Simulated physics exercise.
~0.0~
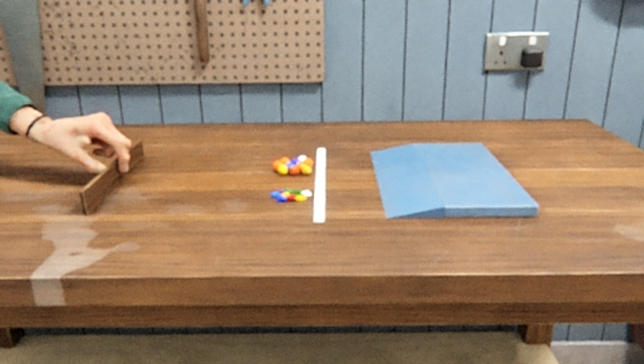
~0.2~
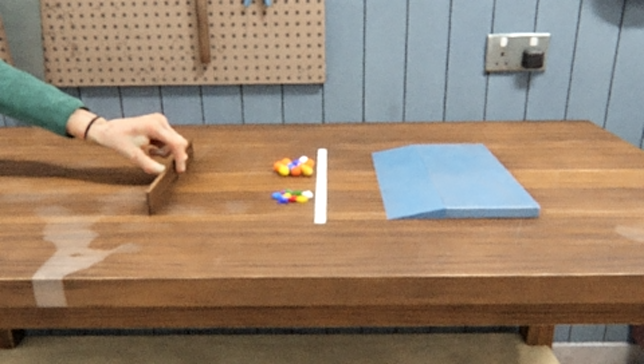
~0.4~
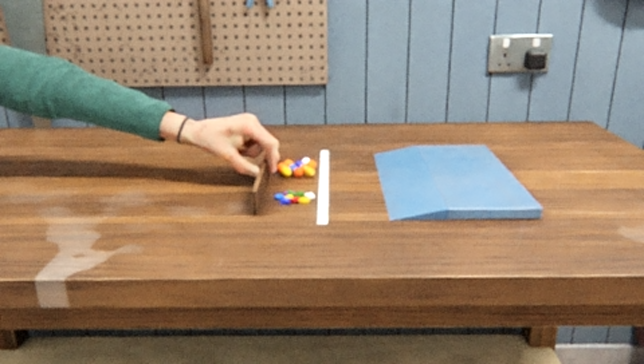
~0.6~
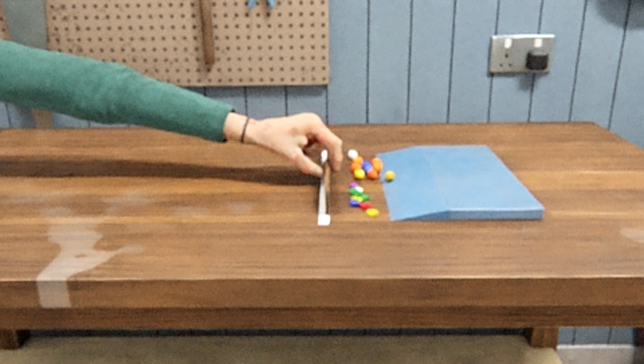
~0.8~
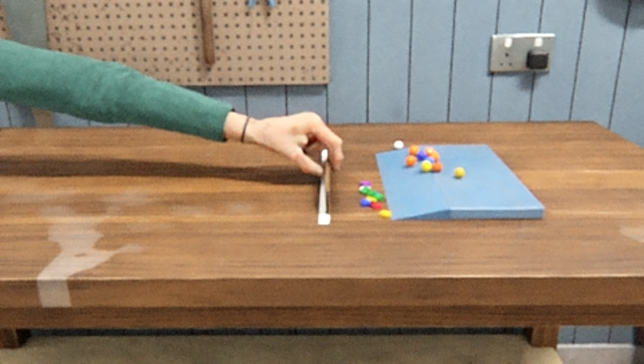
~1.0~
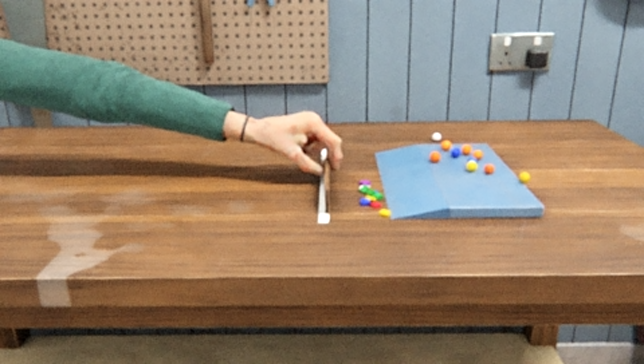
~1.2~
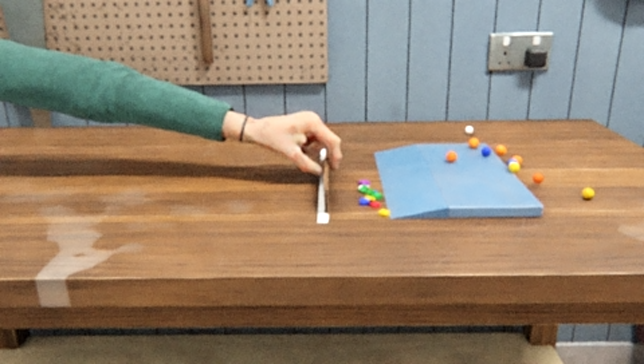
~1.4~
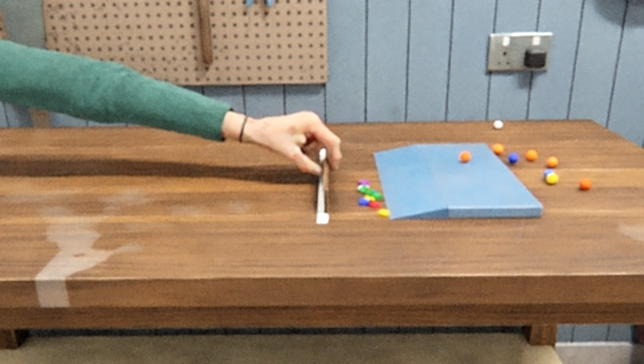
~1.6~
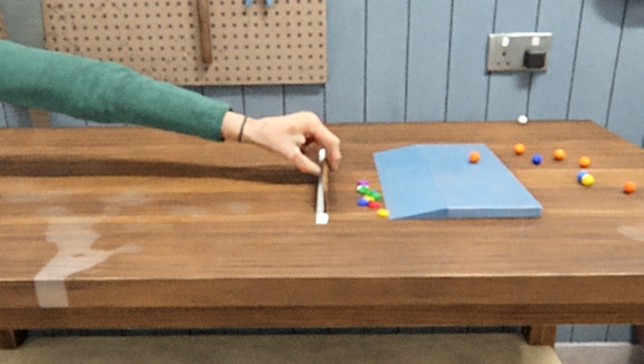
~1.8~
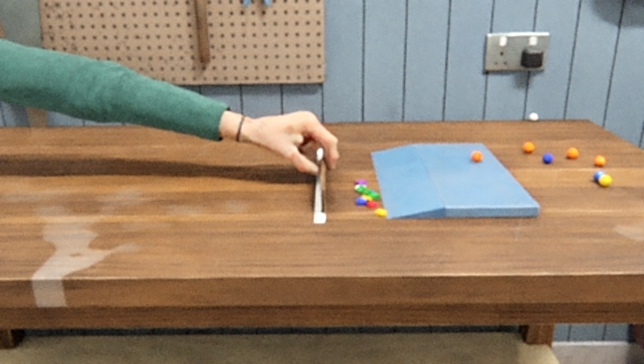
A hand slid a strip of wood rightward across a table, shoving two small groups of colourful bits towards a blue ramp, and stopped at the white tape; the farther balls rolled up and mostly beyond it, while the nearer pieces stayed short.
